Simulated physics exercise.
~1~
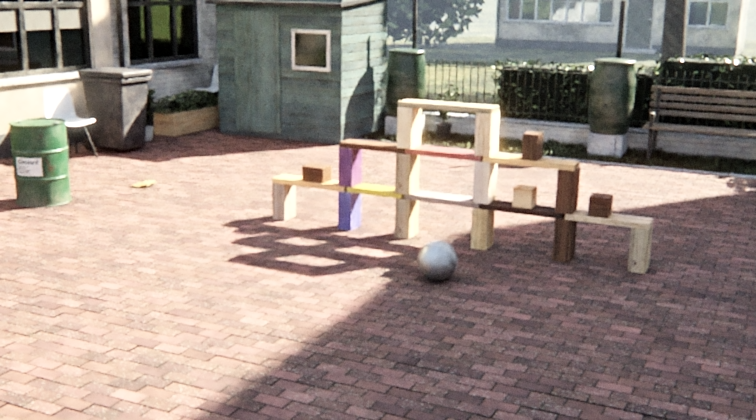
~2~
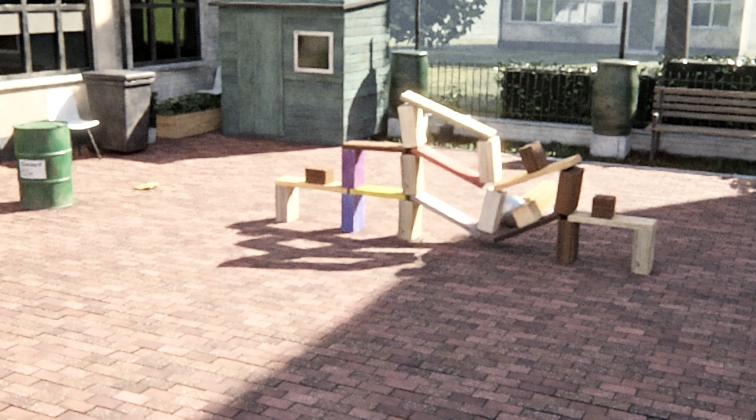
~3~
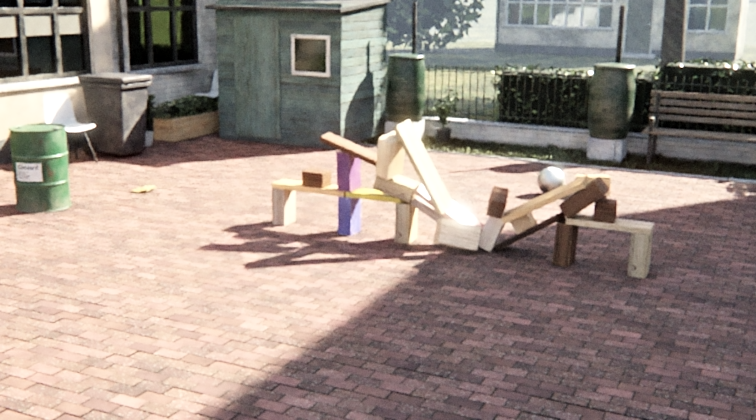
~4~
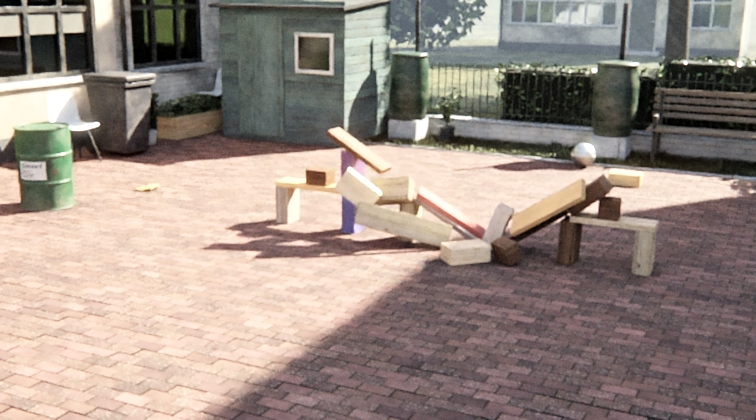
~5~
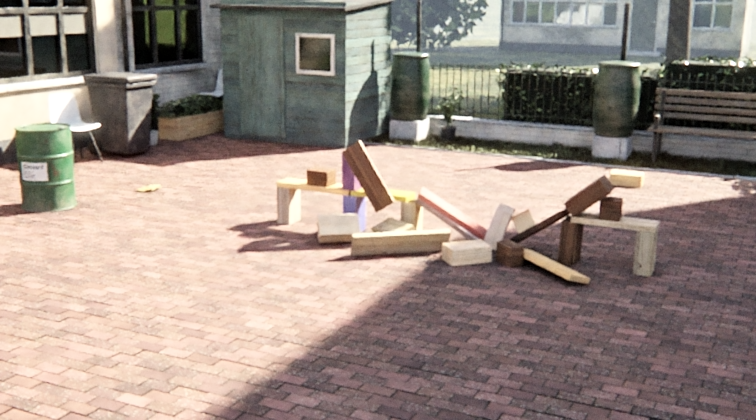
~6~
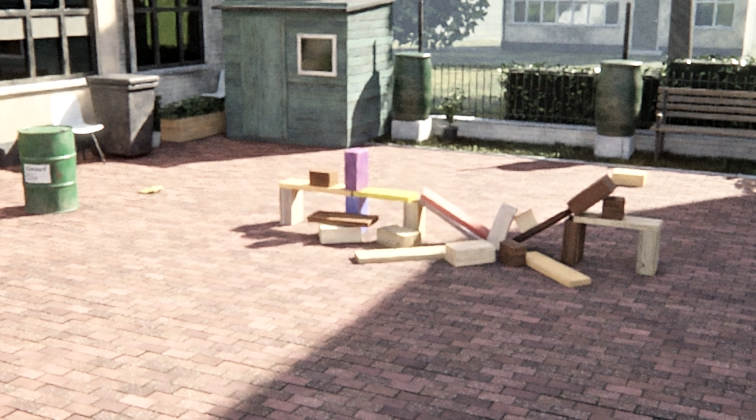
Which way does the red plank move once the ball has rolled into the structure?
The red plank moves down, ending up lower and tilted among the fallen pieces.
In a brick-paved courtyard, a grey ball rolled into a structure of wooden posts and planks and away behind it to the right, while the middle collapsed into a heap, leaving the purple post upright and the red plank slanting.
